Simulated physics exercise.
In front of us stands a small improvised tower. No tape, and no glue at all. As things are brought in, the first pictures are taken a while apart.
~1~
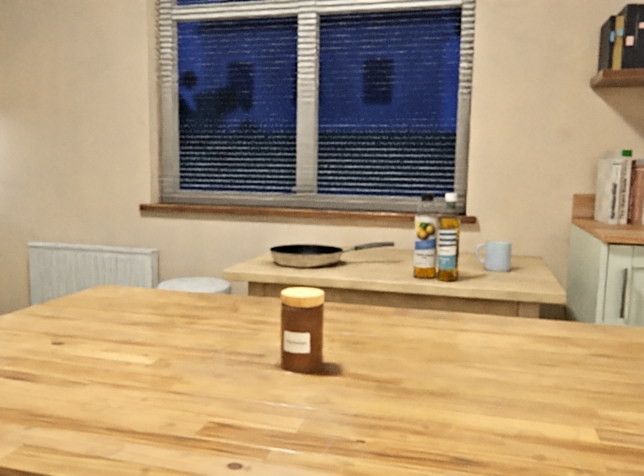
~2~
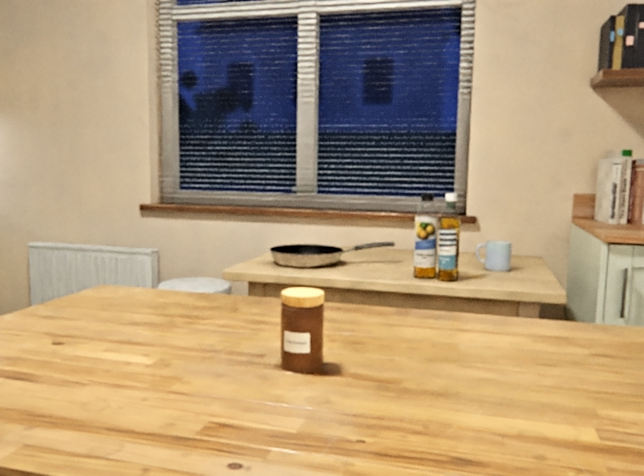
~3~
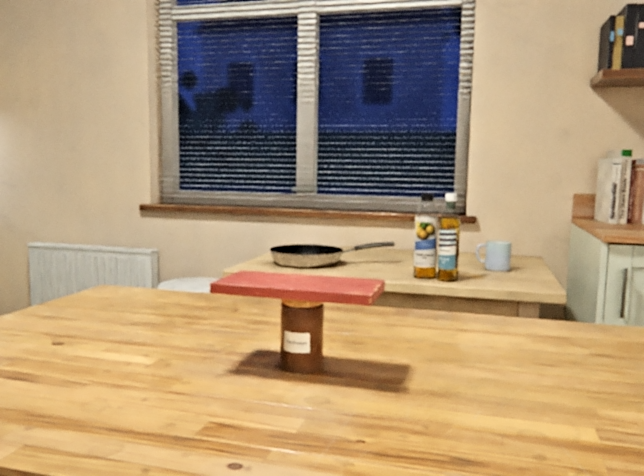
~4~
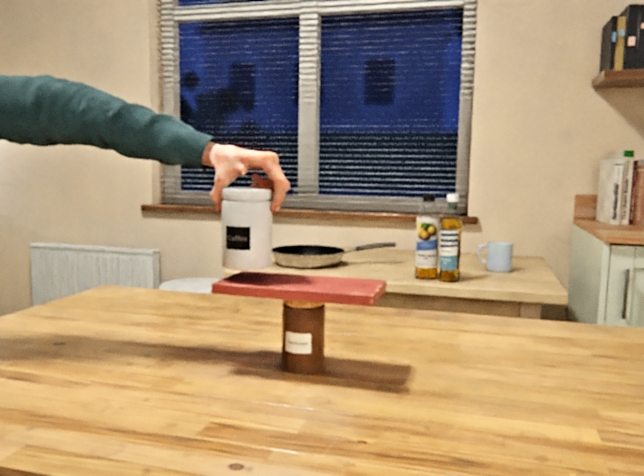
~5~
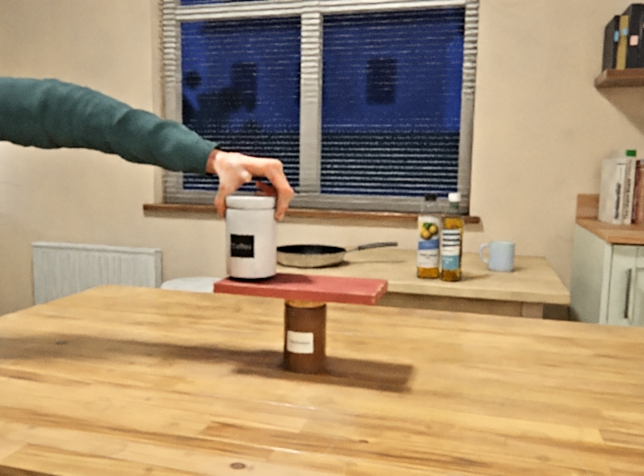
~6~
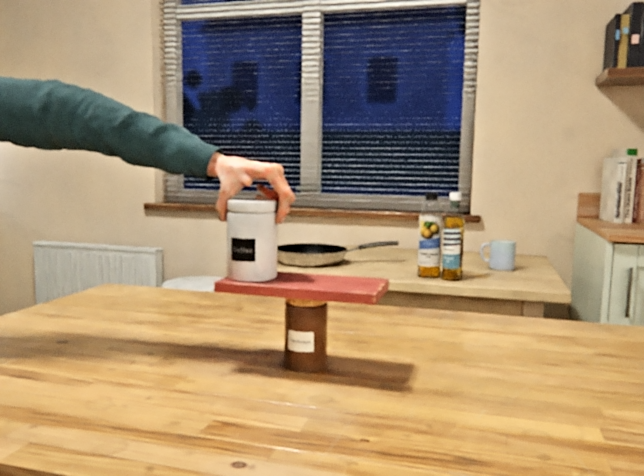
The video shows a brown jar on a wooden table, then a red board lying across its top, before a hand in a green sleeve lowers a white jar onto the board's left end and keeps hold of it.
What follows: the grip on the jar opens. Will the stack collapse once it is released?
Yes, it collapses.
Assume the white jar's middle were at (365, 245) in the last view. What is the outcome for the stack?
What happens next is that it goes down.
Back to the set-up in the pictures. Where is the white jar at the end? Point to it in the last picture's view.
Somewhere around (190, 324) in the last picture.
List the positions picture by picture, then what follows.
In the first frame, the last thing is not in view yet; brown jar (302, 329).
In the second frame, the last thing is not in view yet; brown jar (302, 329).
In the third frame, the last thing is not in view yet; brown jar (302, 330).
The fourth frame shows on its way; white jar (247, 227); brown jar (304, 330).
The fifth frame shows on its way; white jar (251, 235); brown jar (305, 329).
The sixth frame shows set down, still held; white jar (252, 239); brown jar (306, 328).
Then, 0.40 s later than the last frame, white jar now fallen; red board tilted by 65°.
Then, 0.70 s later than the last frame, red board on its side.
Then, 1.90 s later than the last frame, red board now fallen.
When it is over, fallen, white jar and red board; brown jar as before. End places, in pixels of the last picture, white jar near (190, 324). The stack gives way.
